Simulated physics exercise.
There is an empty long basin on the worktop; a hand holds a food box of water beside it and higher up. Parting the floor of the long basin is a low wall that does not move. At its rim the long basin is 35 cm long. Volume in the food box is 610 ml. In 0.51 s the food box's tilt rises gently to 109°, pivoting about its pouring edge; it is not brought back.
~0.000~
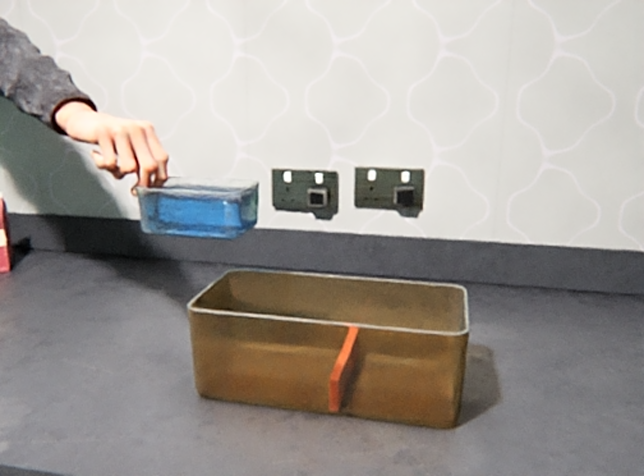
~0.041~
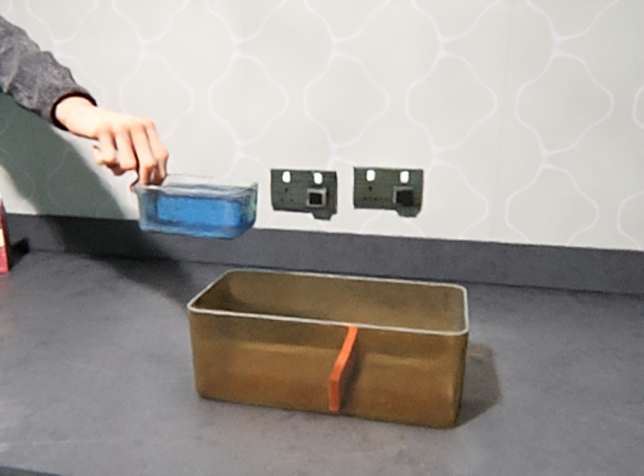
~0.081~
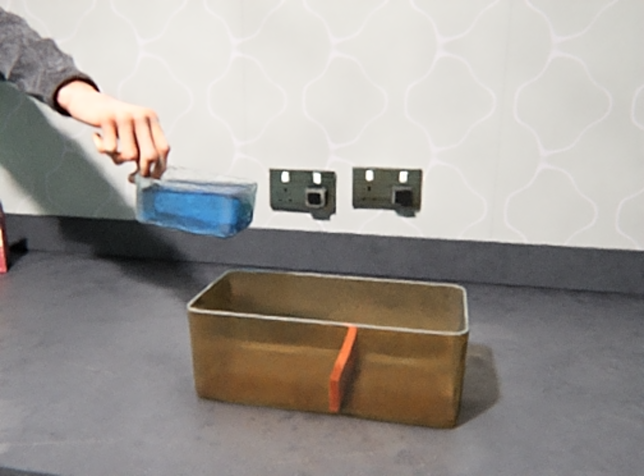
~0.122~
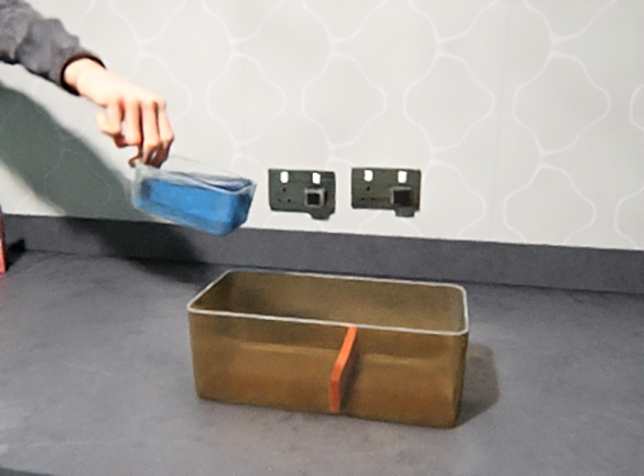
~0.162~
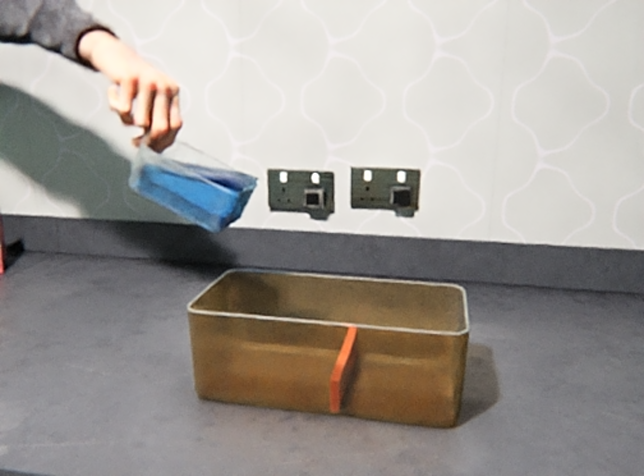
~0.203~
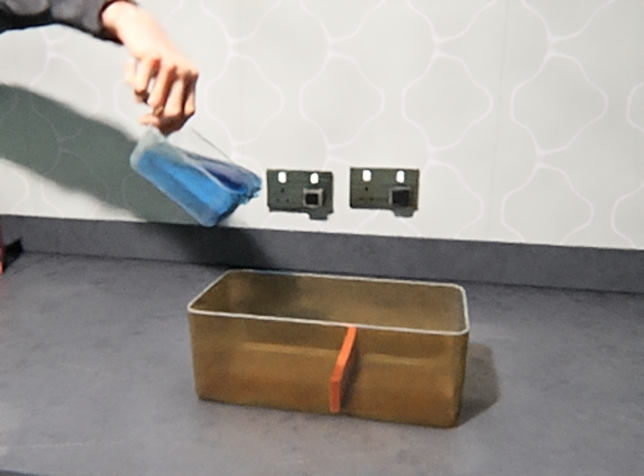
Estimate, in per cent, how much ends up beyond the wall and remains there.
Roughly 48 % ends up beyond the wall.
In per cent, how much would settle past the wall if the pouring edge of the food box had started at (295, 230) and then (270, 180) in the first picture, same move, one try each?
First 70, then 60 per cent.
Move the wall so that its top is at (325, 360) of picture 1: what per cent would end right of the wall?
With the wall placed like that, close to 60 per cent.
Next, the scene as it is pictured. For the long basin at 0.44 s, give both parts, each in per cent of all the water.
Around 12 on the left and around 0 on the right.
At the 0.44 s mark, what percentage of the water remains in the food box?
Near 20 in a hundred.
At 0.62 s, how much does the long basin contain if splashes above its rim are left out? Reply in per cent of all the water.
Some 88 percent of the total.
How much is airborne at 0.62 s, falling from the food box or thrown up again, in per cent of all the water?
10 per cent, roughly.
By 0.44 s the tilt is 105° and 20 per cent is still to pour, 13 is left of the wall and 0 right of it.
By 0.62 s the tilt is 109° and 2 per cent is still to pour, 26 is left of the wall and 62 right of it.
By 0.81 s the tilt is 109° and 0 per cent is still to pour, 37 is left of the wall and 45 right of it.
By 1.01 s the tilt is 109° and 0 per cent is still to pour, 47 is left of the wall and 48 right of it.
At rest 47 per cent lies left of the wall, 48 right of it and 5 outside.
